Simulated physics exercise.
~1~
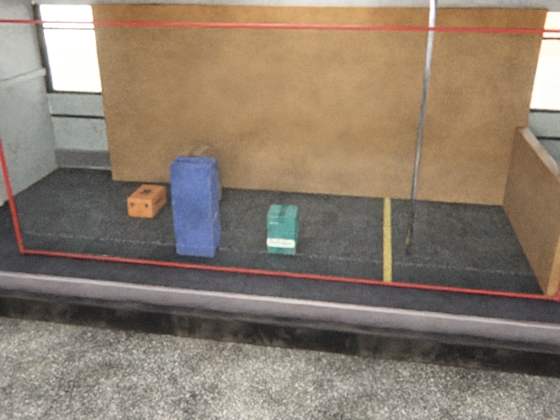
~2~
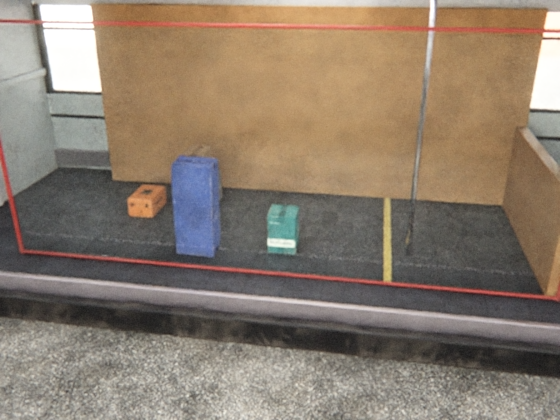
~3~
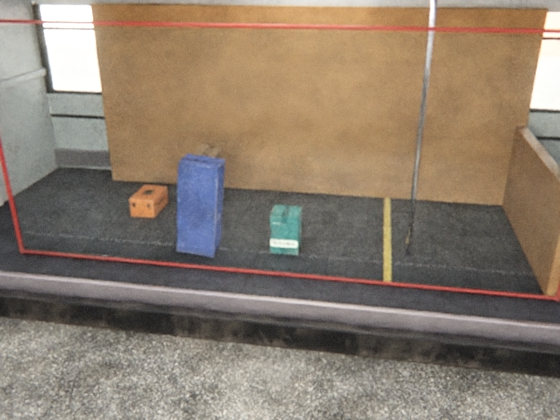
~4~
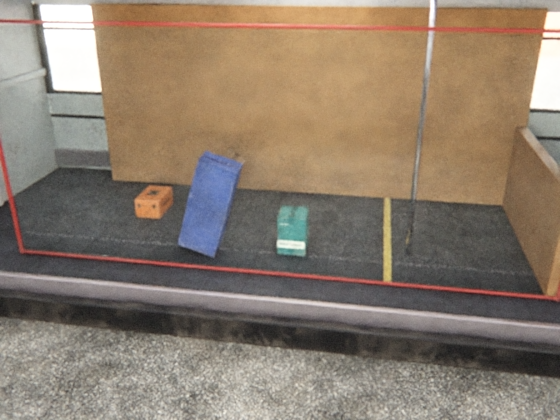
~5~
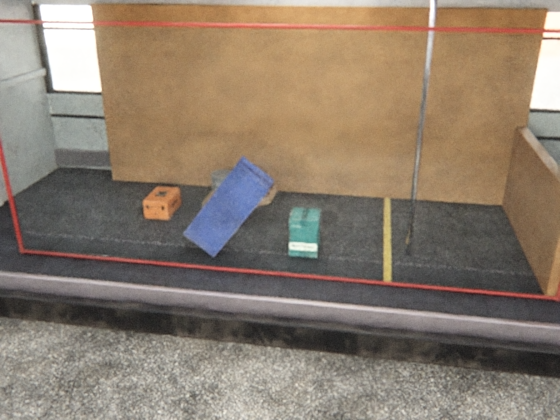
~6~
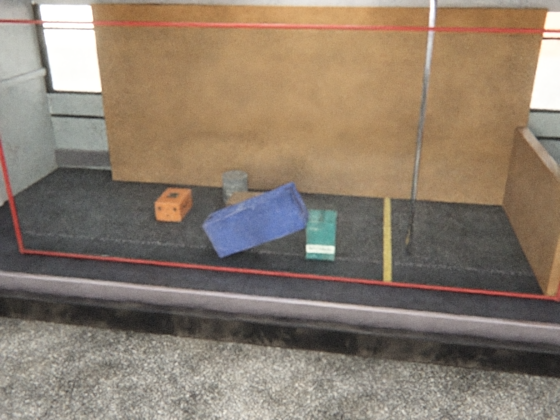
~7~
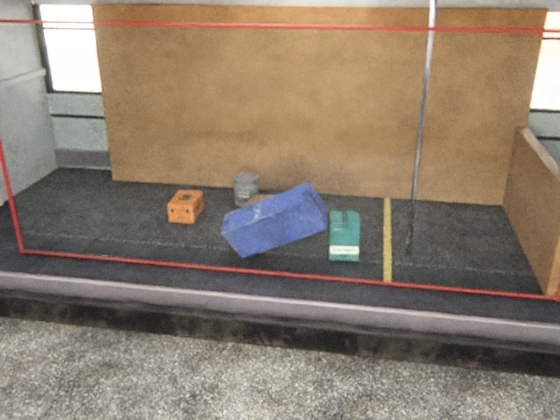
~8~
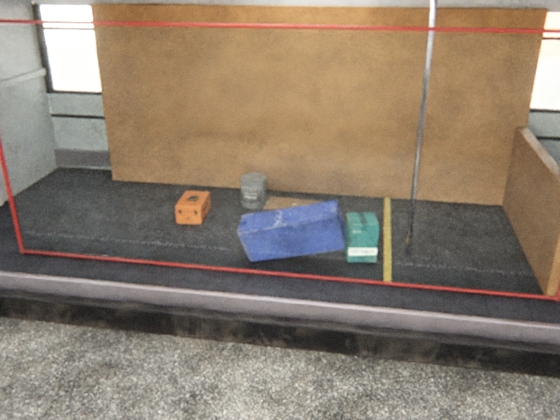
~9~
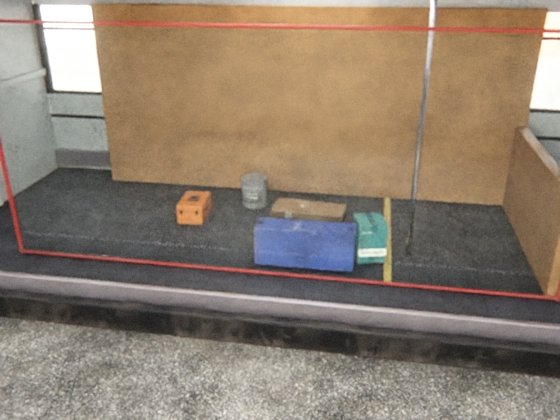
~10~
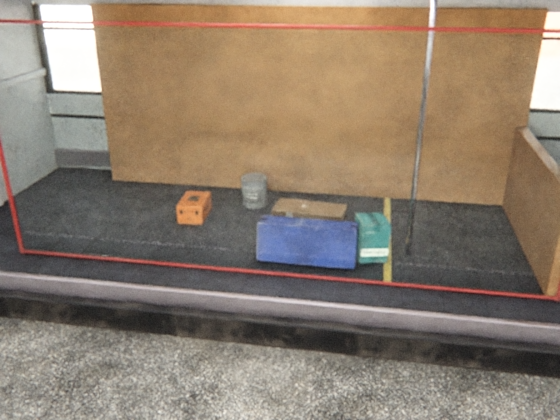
The tall blue box tipped over to the right along with a brown box behind it, while the orange toolbox, grey bucket and teal carton slid right across the dark floor, and everything came to rest short of the yellow line.
